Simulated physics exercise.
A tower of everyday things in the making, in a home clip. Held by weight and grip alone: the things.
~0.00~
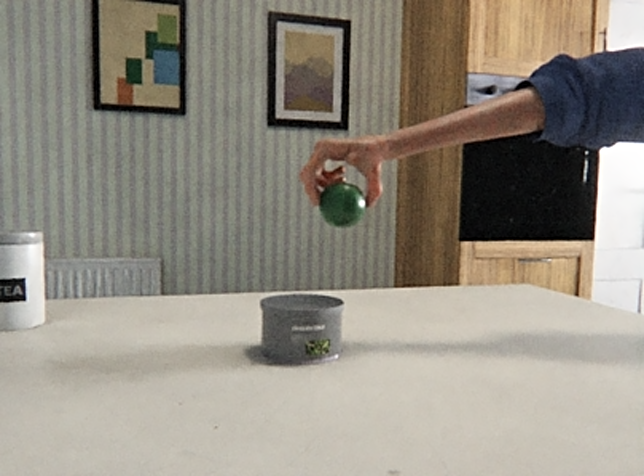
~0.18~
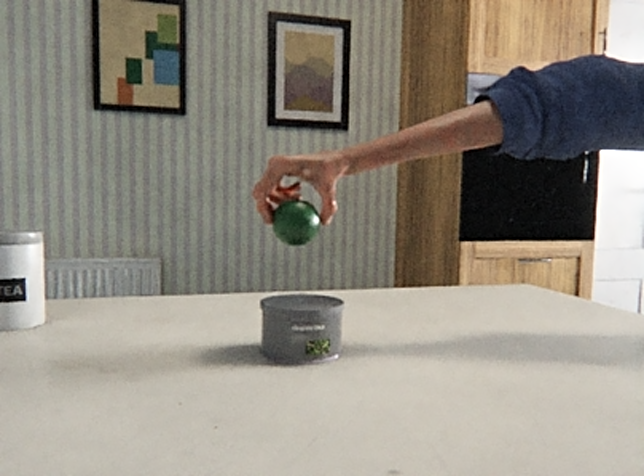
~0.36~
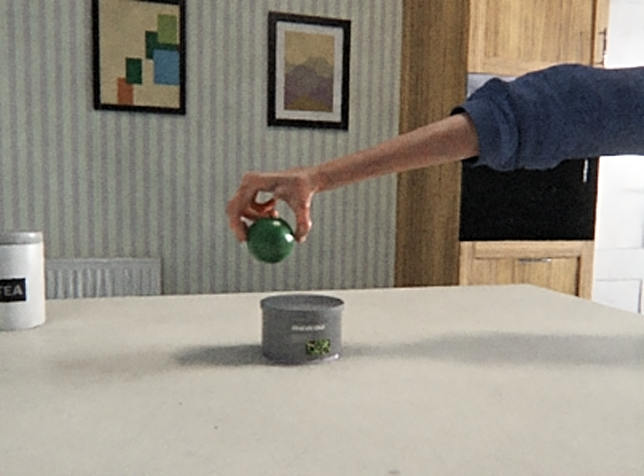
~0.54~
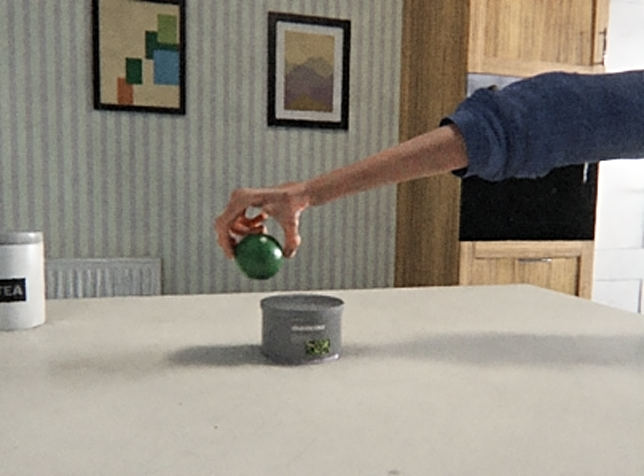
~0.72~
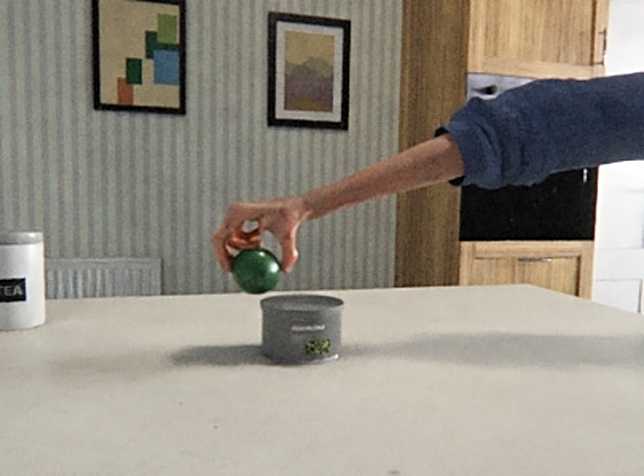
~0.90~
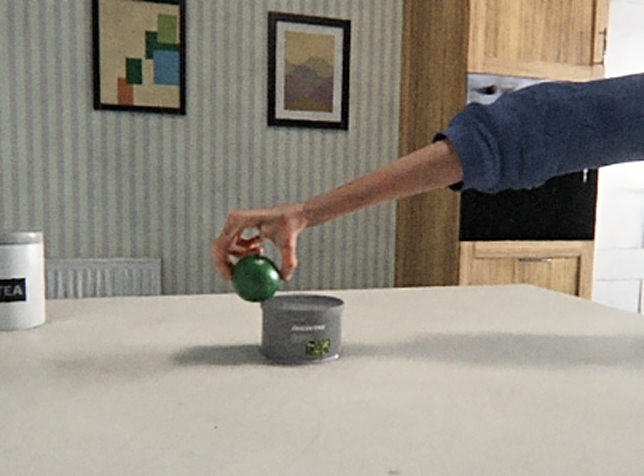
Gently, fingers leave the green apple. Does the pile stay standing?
No.
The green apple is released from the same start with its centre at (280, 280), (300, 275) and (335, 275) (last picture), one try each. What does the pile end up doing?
Outcomes in order: No collapse, no collapse, no collapse.
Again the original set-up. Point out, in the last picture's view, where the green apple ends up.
In the final view it sits at roughly (218, 333).
After 1.20 s, things are still on the move.
After 1.30 s, green apple now fallen.
After 1.40 s, nothing new.
In the end (2.0 s), fallen, green apple; the other 2 unmoved. At the end, from the last picture's camera, green apple near (218, 333). The pile loses its balance.
